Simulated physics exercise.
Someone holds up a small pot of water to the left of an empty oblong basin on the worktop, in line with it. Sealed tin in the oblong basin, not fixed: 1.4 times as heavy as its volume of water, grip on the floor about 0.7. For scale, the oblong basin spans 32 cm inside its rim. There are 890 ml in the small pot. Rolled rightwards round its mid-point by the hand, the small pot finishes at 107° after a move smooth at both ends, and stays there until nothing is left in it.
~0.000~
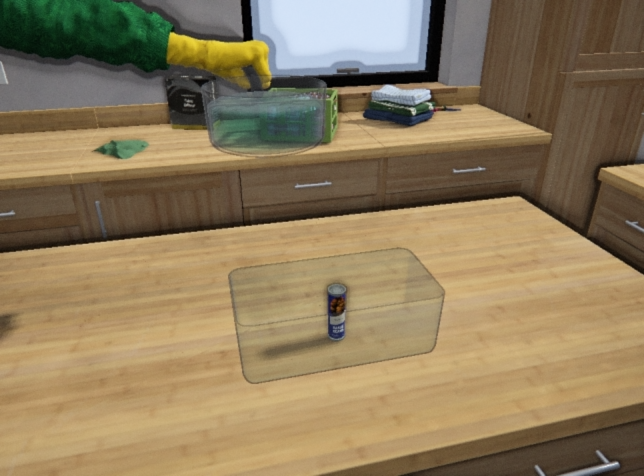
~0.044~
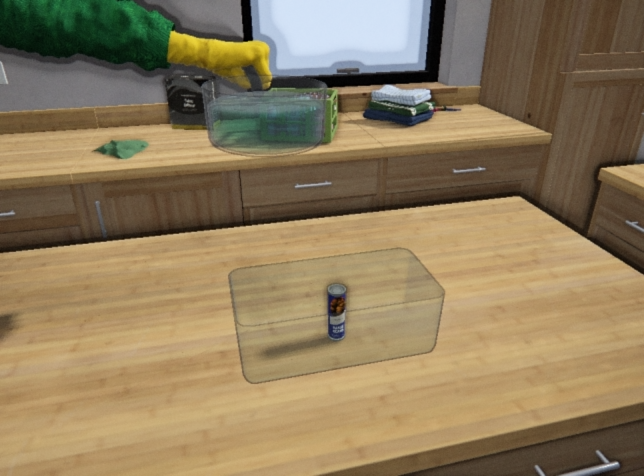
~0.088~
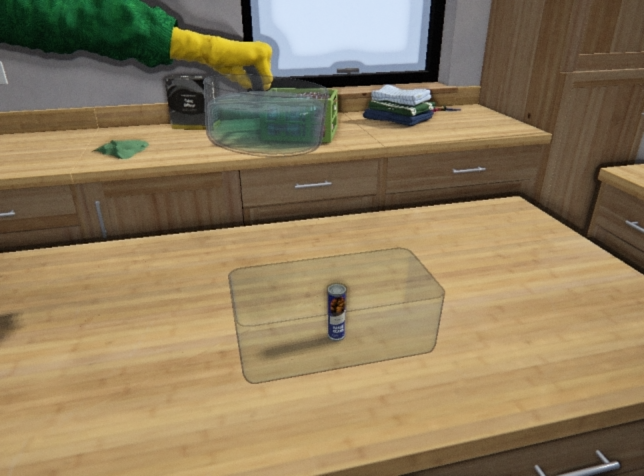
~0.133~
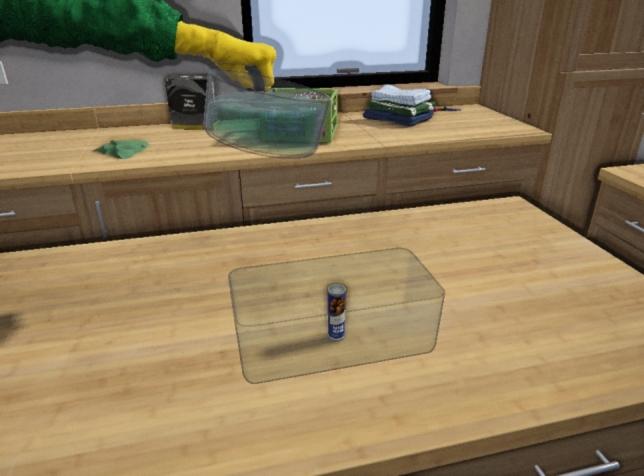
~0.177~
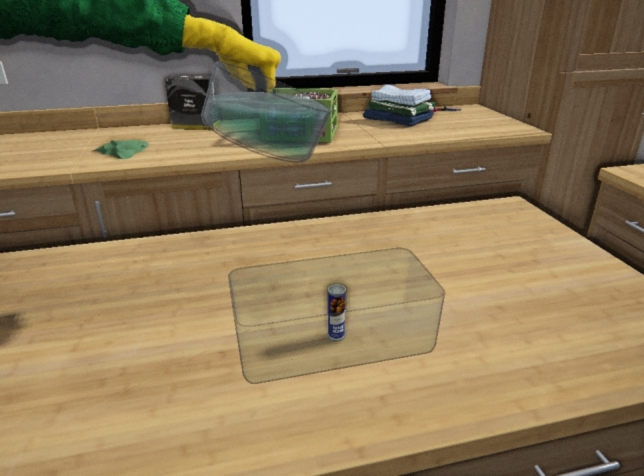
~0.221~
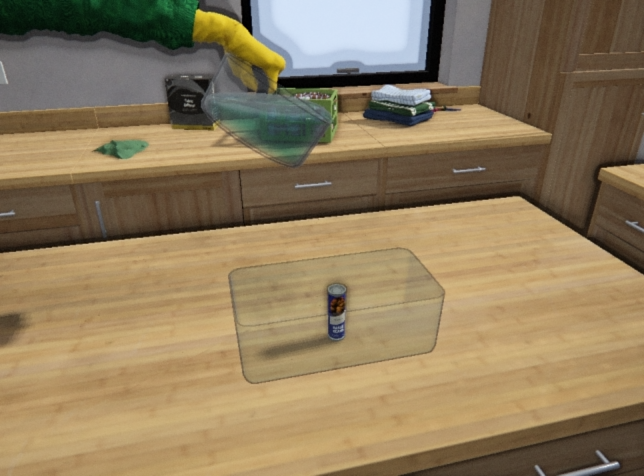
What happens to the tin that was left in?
It is knocked down.
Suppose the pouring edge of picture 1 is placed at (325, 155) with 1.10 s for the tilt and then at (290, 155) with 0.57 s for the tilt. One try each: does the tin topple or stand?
The tin stays vertical the first time and overturns the second time.
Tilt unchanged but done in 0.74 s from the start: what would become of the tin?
The tin would overturn.
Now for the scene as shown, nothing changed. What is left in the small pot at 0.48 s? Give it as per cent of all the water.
Around 20 in a hundred.
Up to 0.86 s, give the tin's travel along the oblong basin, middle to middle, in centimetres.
Around 3 cm.
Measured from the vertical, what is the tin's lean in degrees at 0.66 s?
0°.
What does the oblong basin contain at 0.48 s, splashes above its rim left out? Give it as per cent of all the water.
Close to 6 in a hundred.
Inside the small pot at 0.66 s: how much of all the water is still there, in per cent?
Around 4 percent of it.
Then, 0.48 s in, the tilt is 100° and 21 per cent is still to pour; the tin stands where it began.
Then, 0.66 s in, the tilt is 107° and 4 per cent is still to pour; the tin stands 1 cm from where it began.
Then, 0.86 s in, the tilt is 107° and 0 per cent is still to pour; the tin leans 28°.
Then, 1.07 s in, the tilt is 107° and 0 per cent is still to pour; the tin lies on its side.
Finally, the tin lies on its side.
